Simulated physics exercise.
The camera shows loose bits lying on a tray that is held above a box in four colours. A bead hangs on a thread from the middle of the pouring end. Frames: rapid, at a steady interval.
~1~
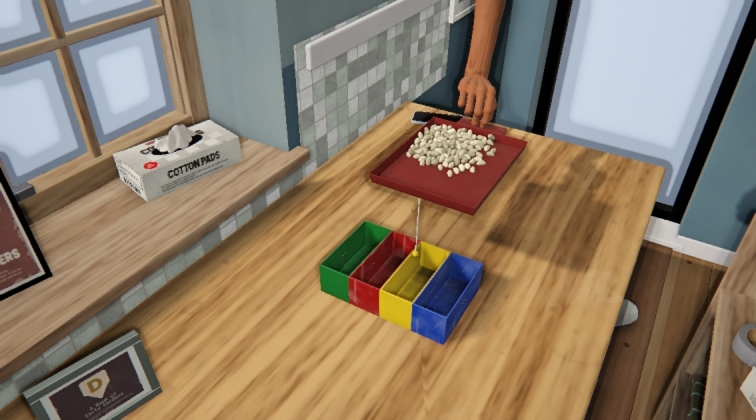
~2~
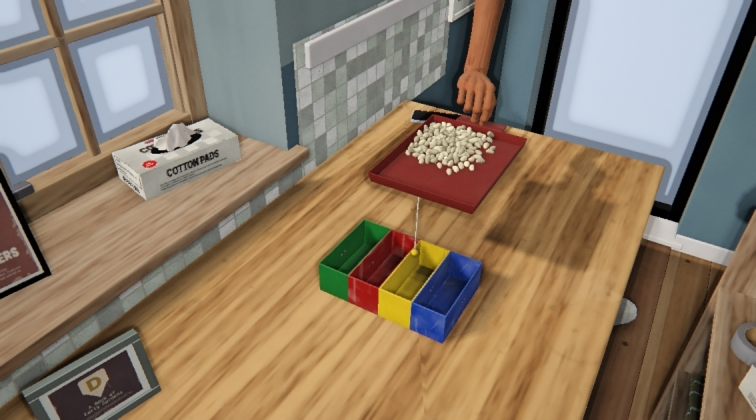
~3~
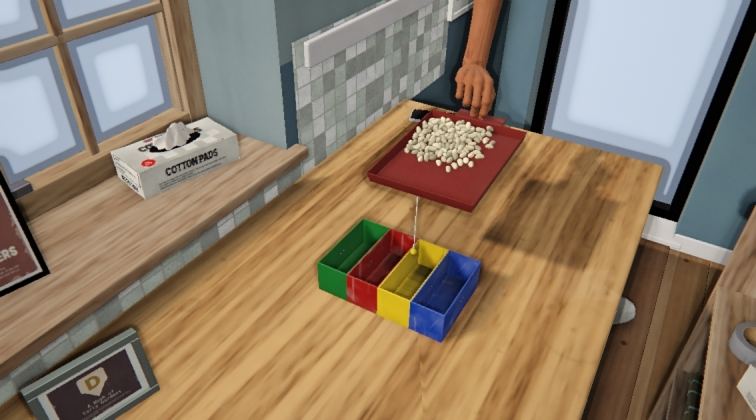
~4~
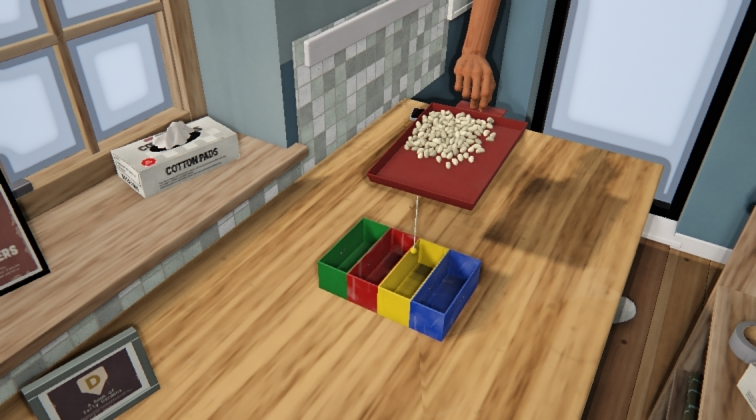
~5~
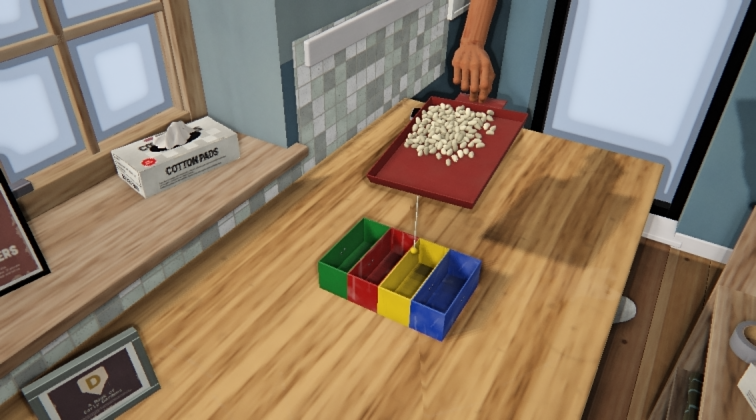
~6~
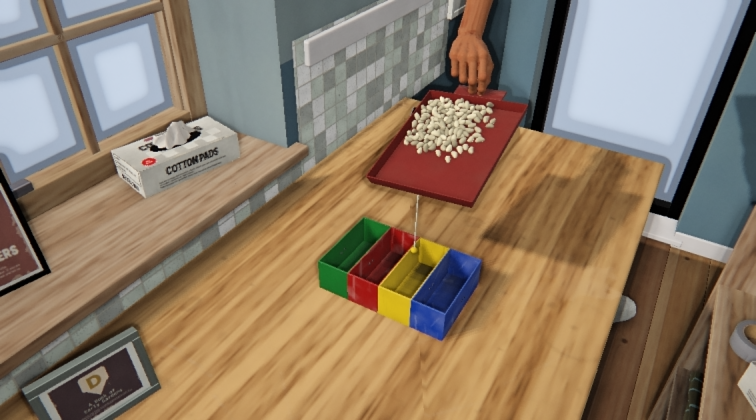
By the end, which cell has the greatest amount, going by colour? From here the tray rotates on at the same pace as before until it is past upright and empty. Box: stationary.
By colour, green has the most.
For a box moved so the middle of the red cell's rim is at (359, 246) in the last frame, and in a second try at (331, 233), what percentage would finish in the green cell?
It works out to 0 percent and then 0 percent.
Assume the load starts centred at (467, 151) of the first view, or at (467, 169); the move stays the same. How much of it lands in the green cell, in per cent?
Estimate: 30 % first, 30 % second.
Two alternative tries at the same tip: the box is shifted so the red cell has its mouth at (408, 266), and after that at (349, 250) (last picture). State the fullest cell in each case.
The green cell, and then the cell in red.
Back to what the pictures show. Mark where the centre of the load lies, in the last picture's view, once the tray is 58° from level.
Roughly at (396, 162).
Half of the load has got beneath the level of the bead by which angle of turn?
Approx. reading: About 110°.
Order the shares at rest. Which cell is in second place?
The answer here is the red cell.
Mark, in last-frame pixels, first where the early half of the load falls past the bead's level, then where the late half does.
About (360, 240), and after that about (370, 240).
Soon, tray tipped steeply; nearly all on the tray; a small part falling or outside the box.
A while on, tray tipped right over; about two thirds on the tray; about a quarter in the green cell; a small part in the red cell; a stray few in the yellow cell; a small part falling or outside the box.
Towards the end, tray tipped past a quarter turn; about half in the green cell; about a third in the red cell; a small part in the yellow cell; a small part falling or outside the box.
Finally, tray tipped past a quarter turn; about half in the green cell; about a third in the red cell; a small part in the yellow cell; none in the blue cell; a small part outside the box.
